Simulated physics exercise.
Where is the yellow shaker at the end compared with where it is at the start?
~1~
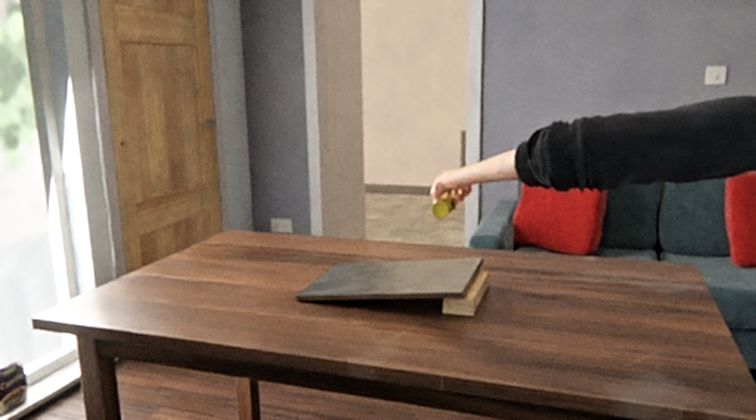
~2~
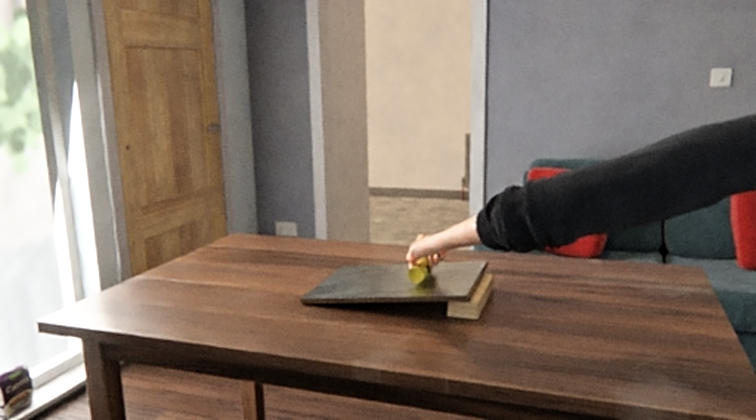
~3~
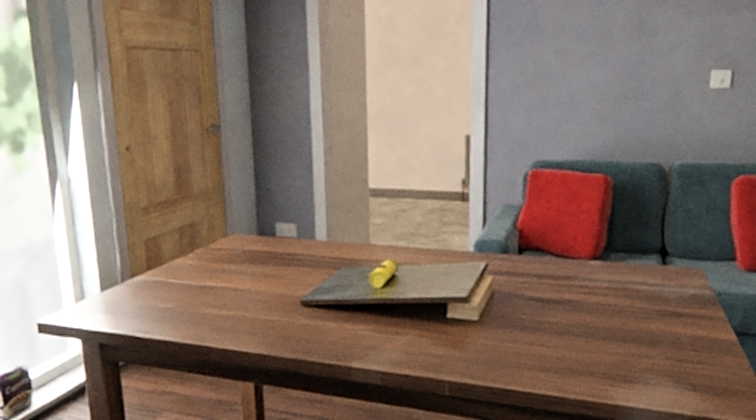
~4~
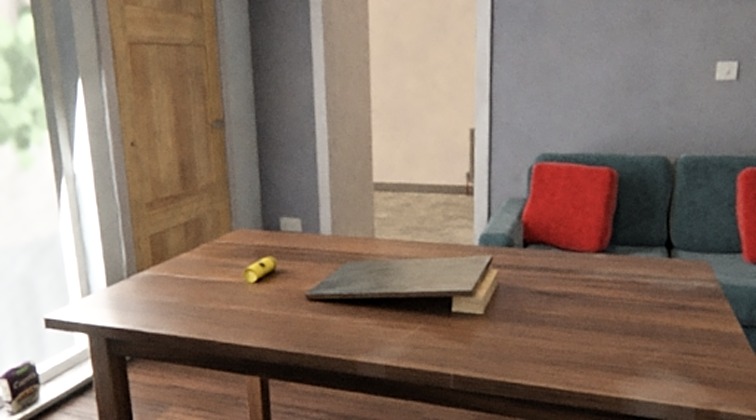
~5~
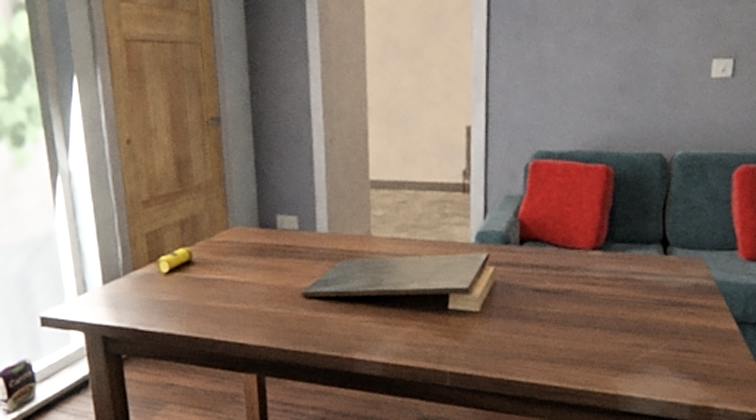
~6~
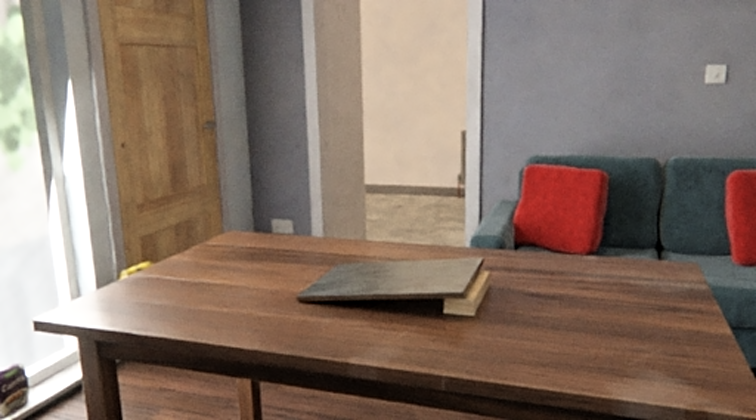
At the start it is held in a hand in the air above the right part of the sloping board. By the end it is well to the left of the board, partly visible at the table's far left edge.
